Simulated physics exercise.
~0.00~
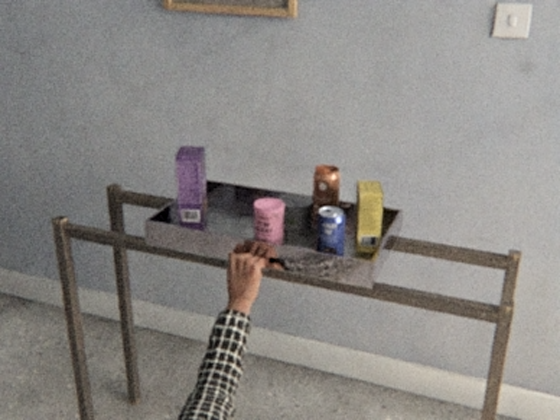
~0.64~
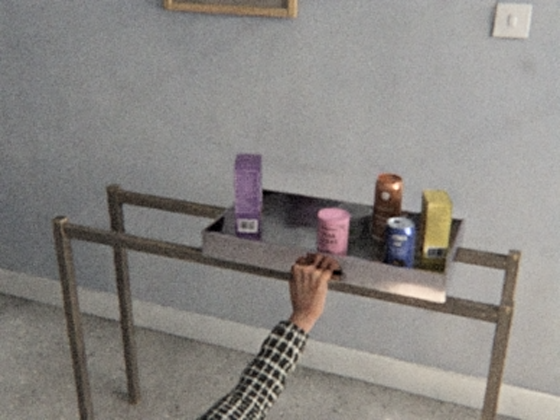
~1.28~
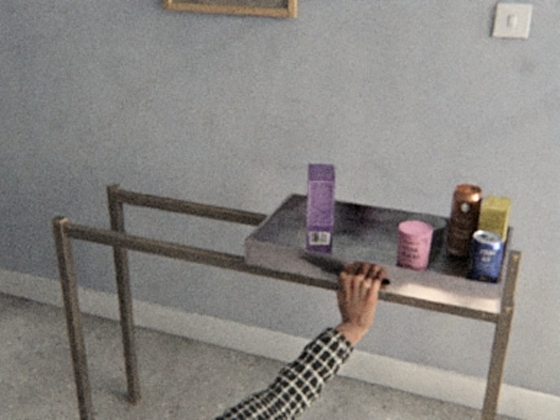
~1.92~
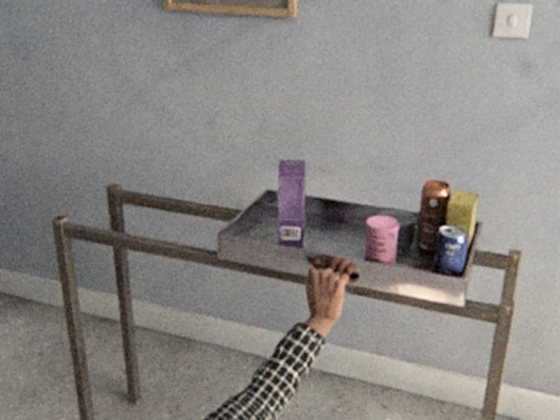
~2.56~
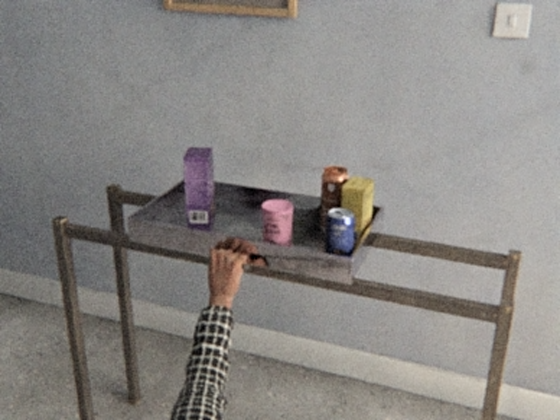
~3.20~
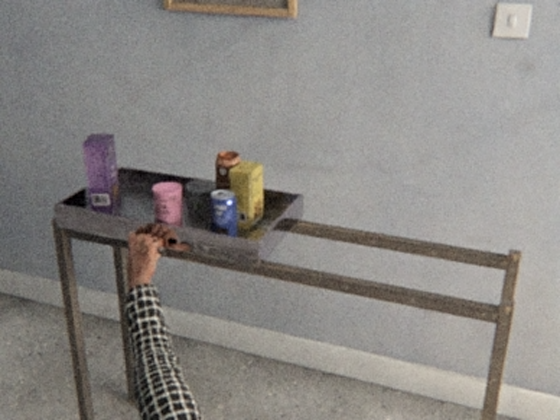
A hand in a black-and-white checked sleeve grips the front of a shallow metal tray on a brown rail frame, seen from the front and slightly above against a grey wall. On the tray stand a purple carton at left, a pink tin in the middle, and an orange can, a blue can and a yellow carton towards the right. The hand slides the tray right until it reaches the frame's right end, then draws it back left, past the middle, to the left end. The yellow carton shifts its place among the cans, and everything finishes upright.
